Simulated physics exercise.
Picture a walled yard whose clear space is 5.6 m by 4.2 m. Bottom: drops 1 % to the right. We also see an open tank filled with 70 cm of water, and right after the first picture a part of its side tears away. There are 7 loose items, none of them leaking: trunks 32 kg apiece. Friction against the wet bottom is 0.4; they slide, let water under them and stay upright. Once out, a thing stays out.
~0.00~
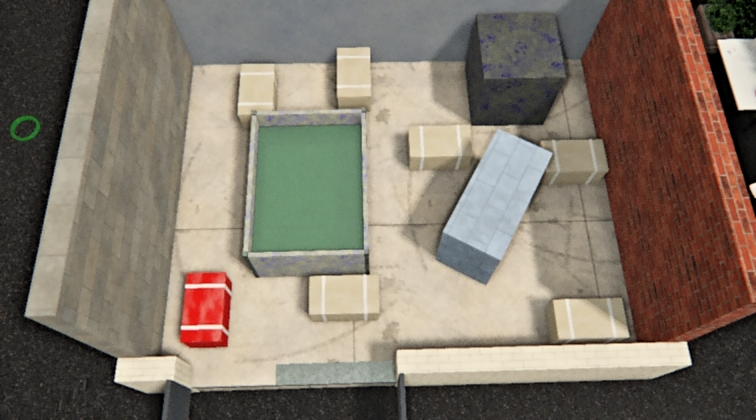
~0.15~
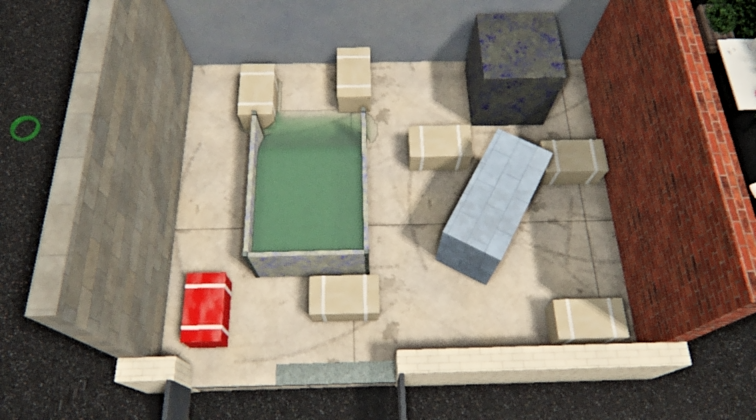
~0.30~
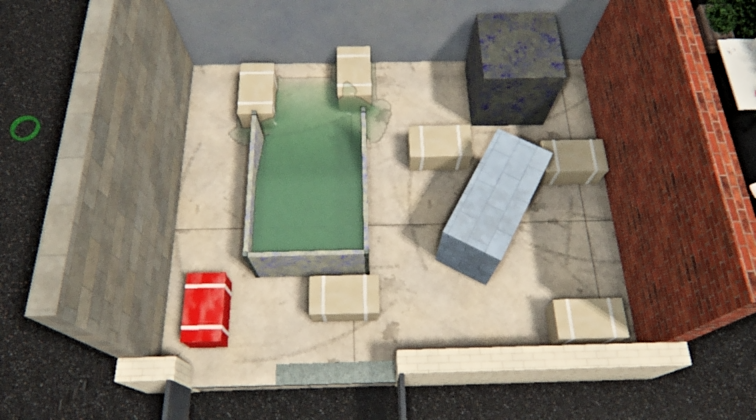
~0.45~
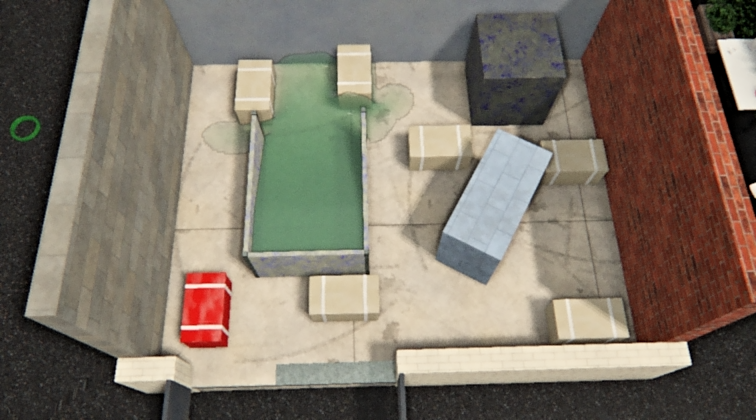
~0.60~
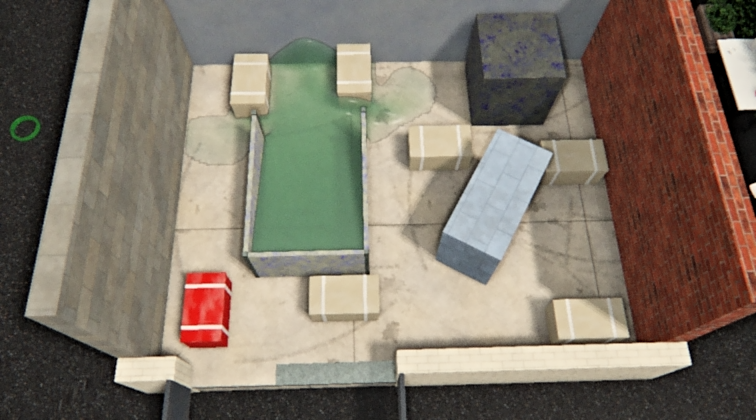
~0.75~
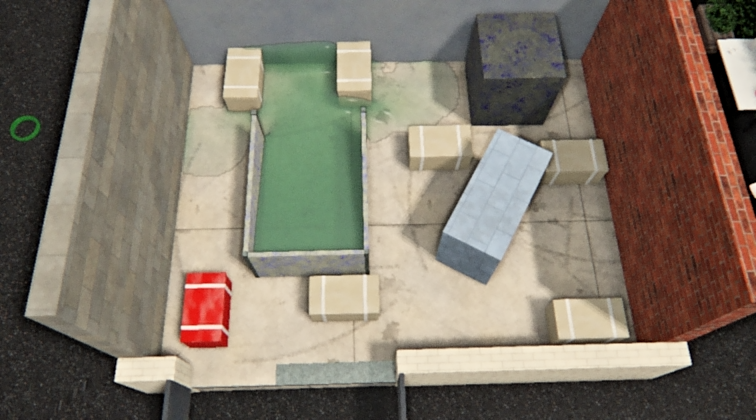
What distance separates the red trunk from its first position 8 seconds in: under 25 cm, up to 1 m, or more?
It finishes a long distance off.
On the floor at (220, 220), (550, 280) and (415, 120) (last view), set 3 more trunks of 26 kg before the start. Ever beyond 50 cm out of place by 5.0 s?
Order as asked - farther, not as far, farther.
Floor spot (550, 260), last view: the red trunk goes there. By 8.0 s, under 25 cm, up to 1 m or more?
Well, it rests almost unmoved.
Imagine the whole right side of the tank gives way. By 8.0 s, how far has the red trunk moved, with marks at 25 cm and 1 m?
The red trunk simply stays where it is.
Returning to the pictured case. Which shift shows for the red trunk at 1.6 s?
By then it has shifted roughly 0 cm.
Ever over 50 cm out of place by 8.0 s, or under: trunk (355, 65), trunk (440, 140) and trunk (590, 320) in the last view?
Beyond the limit, then beyond the limit, then within the limit.
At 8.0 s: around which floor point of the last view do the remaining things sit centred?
Averaged position, last view: Near pixel (445, 313).
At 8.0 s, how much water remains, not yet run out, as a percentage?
Close to 84 in a hundred parts remain.
After 1.6 s the red trunk is near (203, 306), 0.0 m from its start, aground; 0 of 7 are out; 0 afloat.
After 3.6 s the red trunk is near (239, 349), 0.7 m from its start, aground; 0 of 7 are out; 2 afloat.
After 5.6 s the red trunk is near (357, 356), 1.8 m from its start, aground; 0 of 7 are out; 2 afloat.
After 8.0 s the red trunk is near (365, 355), 1.9 m from its start, aground; 0 of 7 are out; 2 afloat.
